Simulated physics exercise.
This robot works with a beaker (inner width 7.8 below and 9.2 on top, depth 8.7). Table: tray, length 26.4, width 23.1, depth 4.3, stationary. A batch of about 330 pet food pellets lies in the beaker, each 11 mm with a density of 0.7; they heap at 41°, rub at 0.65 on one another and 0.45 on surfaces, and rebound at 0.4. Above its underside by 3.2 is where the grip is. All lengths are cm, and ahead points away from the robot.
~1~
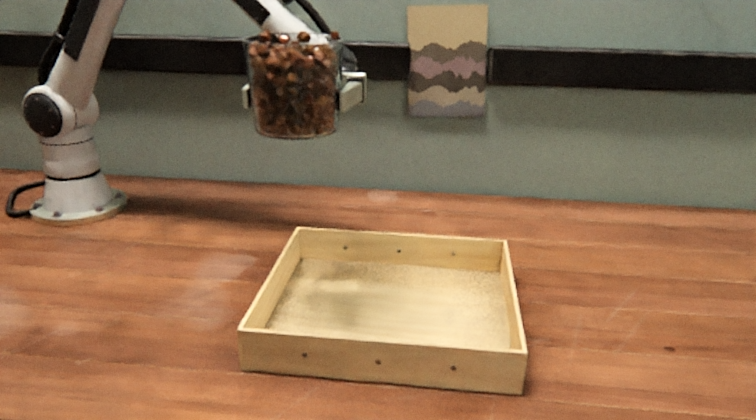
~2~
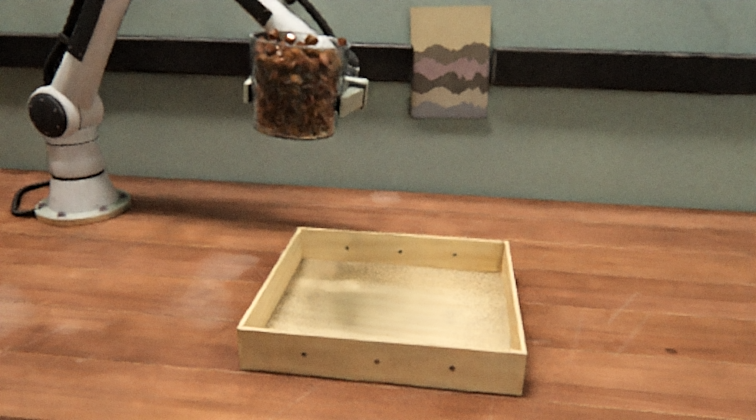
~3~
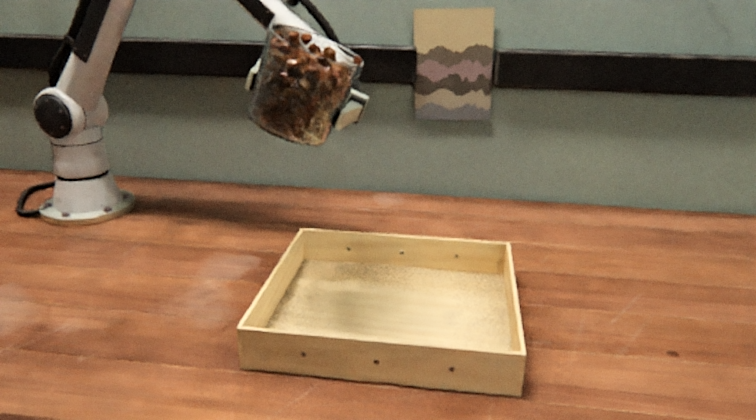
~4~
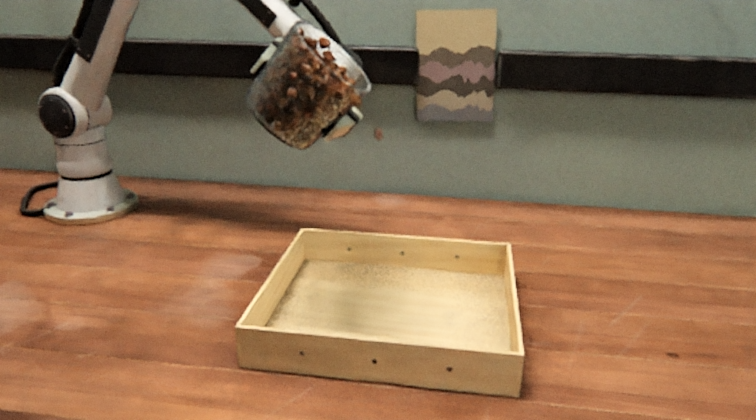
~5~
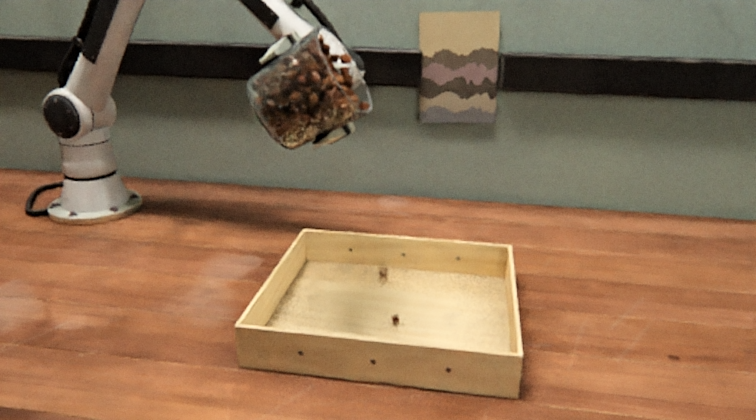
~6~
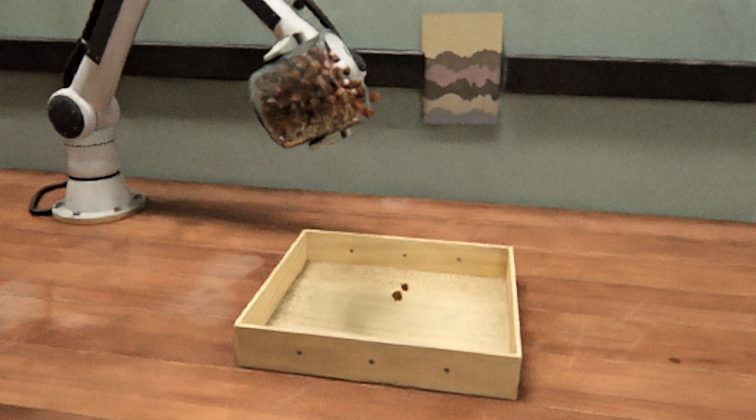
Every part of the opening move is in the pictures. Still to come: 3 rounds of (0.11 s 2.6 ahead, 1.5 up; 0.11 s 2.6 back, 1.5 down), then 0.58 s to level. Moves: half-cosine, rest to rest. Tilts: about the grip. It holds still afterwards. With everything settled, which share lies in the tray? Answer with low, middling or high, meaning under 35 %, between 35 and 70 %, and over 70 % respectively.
Middling.
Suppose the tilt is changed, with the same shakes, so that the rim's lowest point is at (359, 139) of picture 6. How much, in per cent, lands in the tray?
Some 85 per cent.
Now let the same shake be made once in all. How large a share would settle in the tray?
In that case some 25 per cent.
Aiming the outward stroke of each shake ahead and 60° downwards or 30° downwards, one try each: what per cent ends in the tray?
It comes to around 5 per cent on the first try and around 15 per cent on the second.
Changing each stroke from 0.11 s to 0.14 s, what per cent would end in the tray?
25 %.
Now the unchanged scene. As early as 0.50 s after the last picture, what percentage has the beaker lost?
I'd put it at some 35 per cent at that point.
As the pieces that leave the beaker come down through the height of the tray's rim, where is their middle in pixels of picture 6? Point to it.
Centre: Roughly (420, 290).
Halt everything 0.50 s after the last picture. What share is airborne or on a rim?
That comes to about 13 per cent, more or less.
Then, 0.50 s later, tilted 64° forward, highest piece 27 above the table; 210 in the beaker, 75 in the tray, 43 in flight or on a rim.
Then, 0.99 s later, tilted 25° forward, highest piece 29 above the table; 185 in the beaker, 142 in the tray, 1 on the table or floor.
Then, 1.44 s later, level, highest piece 29 above the table; 185 in the beaker, 142 in the tray, 1 on the table or floor.
Then, 2.49 s later, level, highest piece 29 above the table; 185 in the beaker, 142 in the tray, 1 on the table or floor.
At rest, 185 in the beaker, 142 in the tray, 1 on the table or floor. That is 43 % in the tray.
